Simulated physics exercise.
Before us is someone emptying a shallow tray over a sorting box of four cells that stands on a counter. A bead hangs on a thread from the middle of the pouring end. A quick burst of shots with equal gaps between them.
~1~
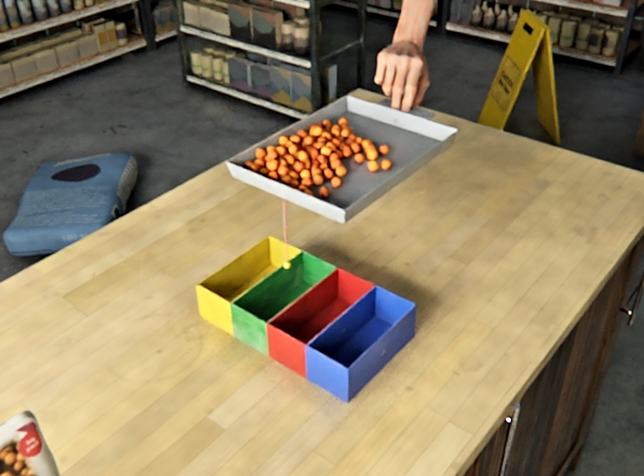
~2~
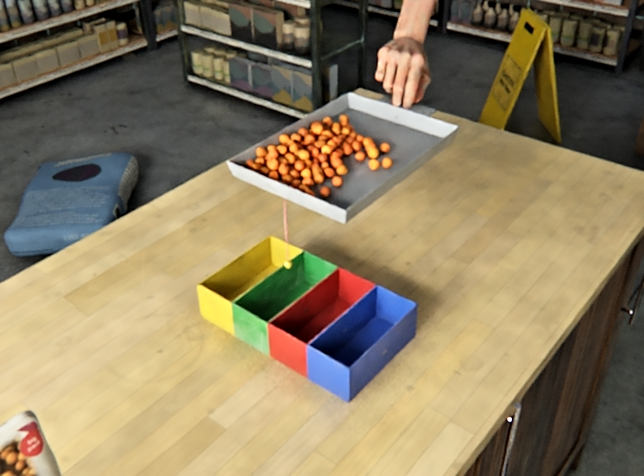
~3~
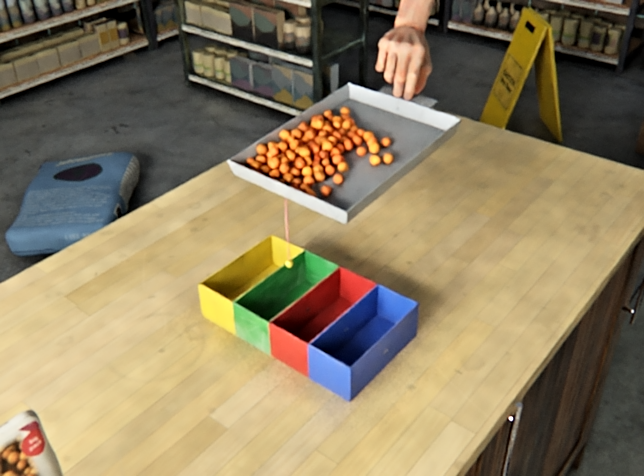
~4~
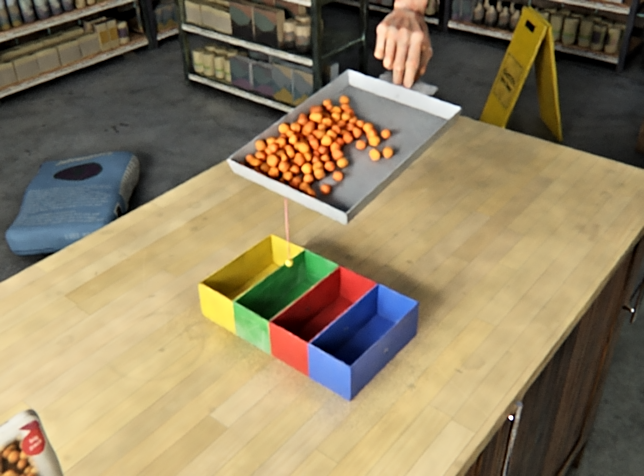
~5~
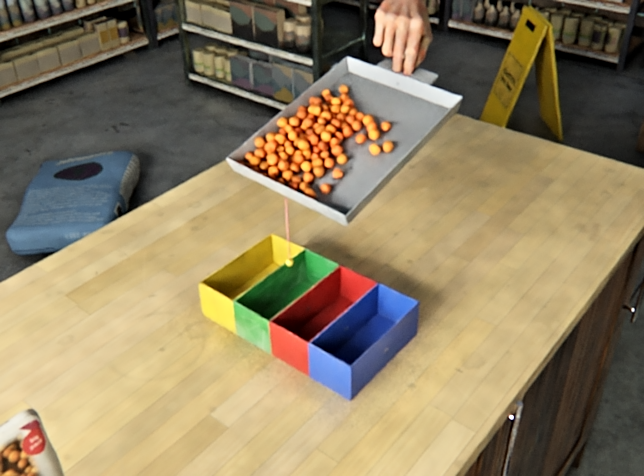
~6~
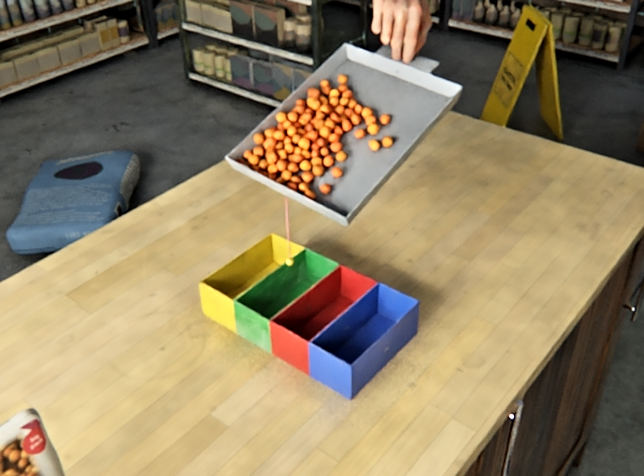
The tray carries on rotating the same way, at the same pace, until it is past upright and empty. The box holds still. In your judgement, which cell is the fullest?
In my judgement the red cell is fullest.
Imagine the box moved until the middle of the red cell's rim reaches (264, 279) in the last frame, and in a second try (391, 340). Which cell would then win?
For the first spot the answer is the blue one, and for the second spot it is the cell in yellow.
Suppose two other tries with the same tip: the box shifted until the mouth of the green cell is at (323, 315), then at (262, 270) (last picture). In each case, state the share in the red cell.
0 per cent the first time, 30 per cent the second time.
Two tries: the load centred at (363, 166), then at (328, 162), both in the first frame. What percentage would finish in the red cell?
In turn 60 and 40 in a hundred.
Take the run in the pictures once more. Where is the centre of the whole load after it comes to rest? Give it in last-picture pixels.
(304, 334).
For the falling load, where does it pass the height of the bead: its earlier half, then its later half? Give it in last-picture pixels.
I'd place the first part at (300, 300) and the rest at (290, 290).
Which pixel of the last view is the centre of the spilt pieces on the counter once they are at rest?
(207, 376), about.
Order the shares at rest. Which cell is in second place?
That green cell.
Soon after the last picture, tray tipped steeply; most on the tray; a stray few in the blue cell; a stray few in the red cell; a stray few in the yellow cell; a small part falling or outside the box.
A little later, tray tipped past a quarter turn; about two thirds on the tray; a small part in the red cell; a small part in the green cell; a stray few in the blue cell; a stray few in the yellow cell; a small part falling or outside the box.
Later still, tray tipped past a quarter turn; about half in the red cell; about a quarter in the green cell; a small part in the blue cell; a small part in the yellow cell; a small part falling or outside the box.
At rest, tray tipped past a quarter turn; about half in the red cell; about a quarter in the green cell; a small part in the blue cell; a small part in the yellow cell; a small part outside the box.
